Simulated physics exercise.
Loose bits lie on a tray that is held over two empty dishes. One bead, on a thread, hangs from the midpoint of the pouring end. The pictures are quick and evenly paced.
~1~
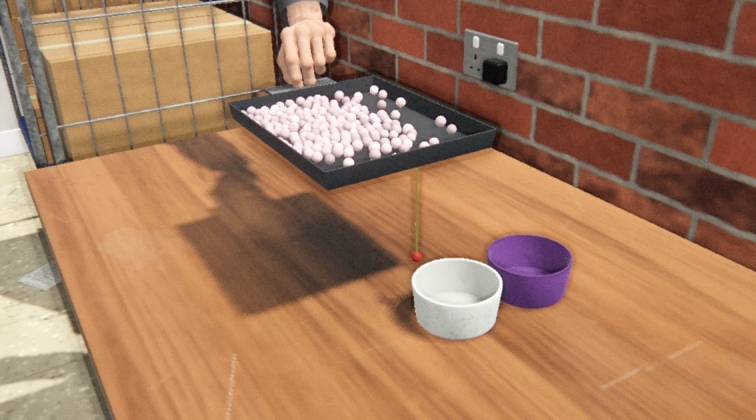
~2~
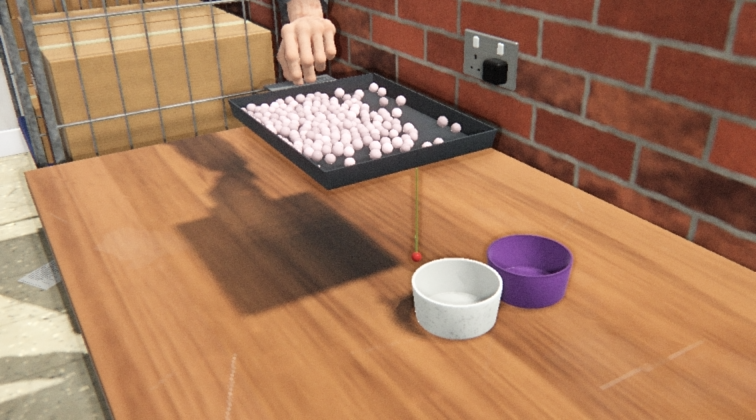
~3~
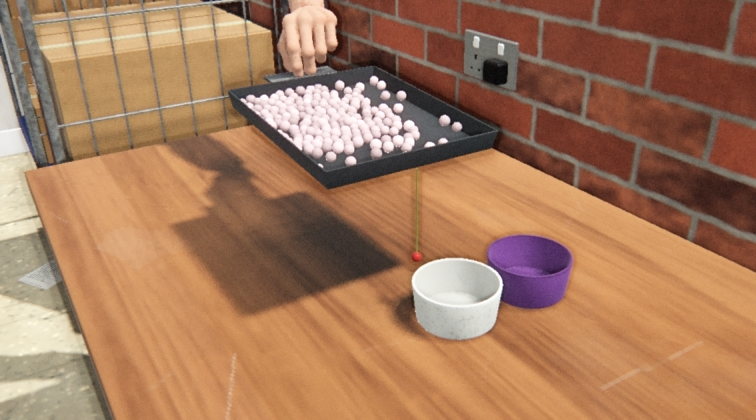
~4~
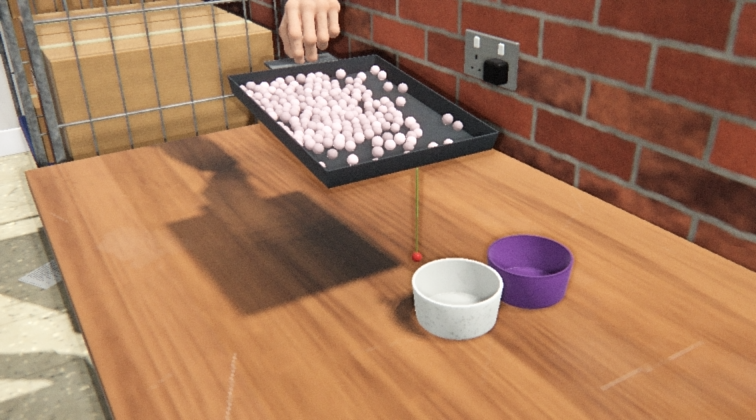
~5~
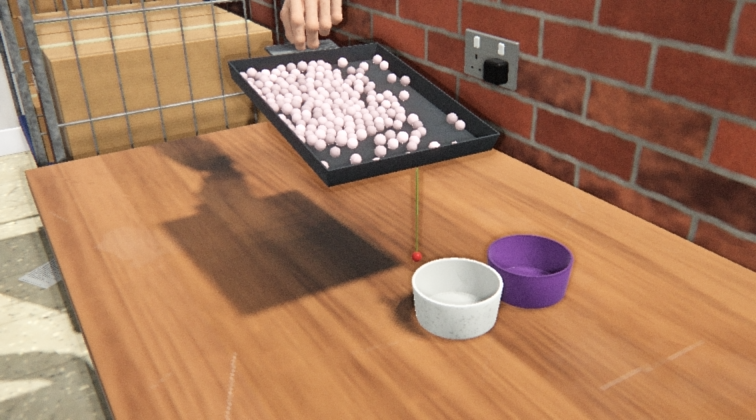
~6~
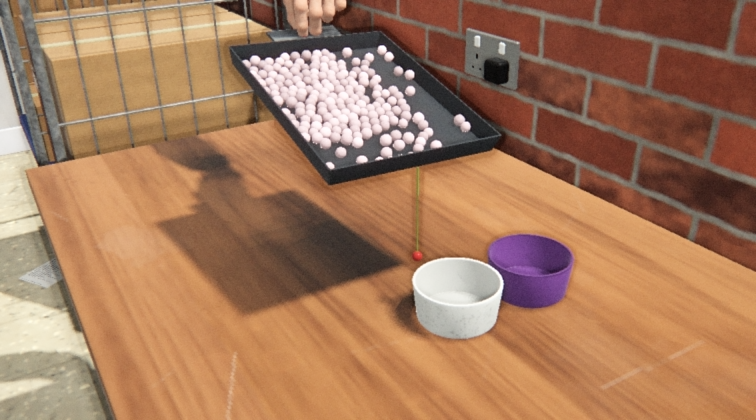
In the video, a hand holds a black tray of small pale pink balls above a white dish and a purple dish on a wooden table, then gradually tilts it toward the dishes as the balls shift slightly.
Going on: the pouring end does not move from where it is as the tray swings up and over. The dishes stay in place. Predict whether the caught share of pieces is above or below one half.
Above one half.
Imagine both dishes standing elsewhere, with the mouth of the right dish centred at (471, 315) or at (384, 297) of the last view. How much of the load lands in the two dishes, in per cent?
Close to 10 in a hundred, then close to 10 in a hundred.
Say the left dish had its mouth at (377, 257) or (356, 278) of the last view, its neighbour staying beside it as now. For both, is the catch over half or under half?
The first time it's lower than half, the second time lower than half.
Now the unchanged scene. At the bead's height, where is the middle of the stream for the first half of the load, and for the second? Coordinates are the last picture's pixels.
The first part passes (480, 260); everything after passes (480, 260).
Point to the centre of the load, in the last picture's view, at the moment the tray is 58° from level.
I'd put it at about (425, 137).
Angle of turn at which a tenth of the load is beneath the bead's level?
Close to 70° of tilt at that moment.
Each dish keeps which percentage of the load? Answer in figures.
Roughly 40 in a hundred for the left dish, roughly 30 in a hundred for the right dish.
Soon after the last picture, tray tipped steeply; nearly all on the tray; a stray few in the left dish; a stray few in the right dish; a small part in the air.
A little later, tray tipped right over; about a quarter on the tray; about a quarter in the left dish; about a quarter in the right dish; about a quarter outside both; about a quarter in the air.
Later still, tray tipped past a quarter turn; about a third in the left dish; about a quarter in the right dish; about a third outside both.
By the end, tray tipped past a quarter turn; about a third in the left dish; about a quarter in the right dish; about a third outside both.
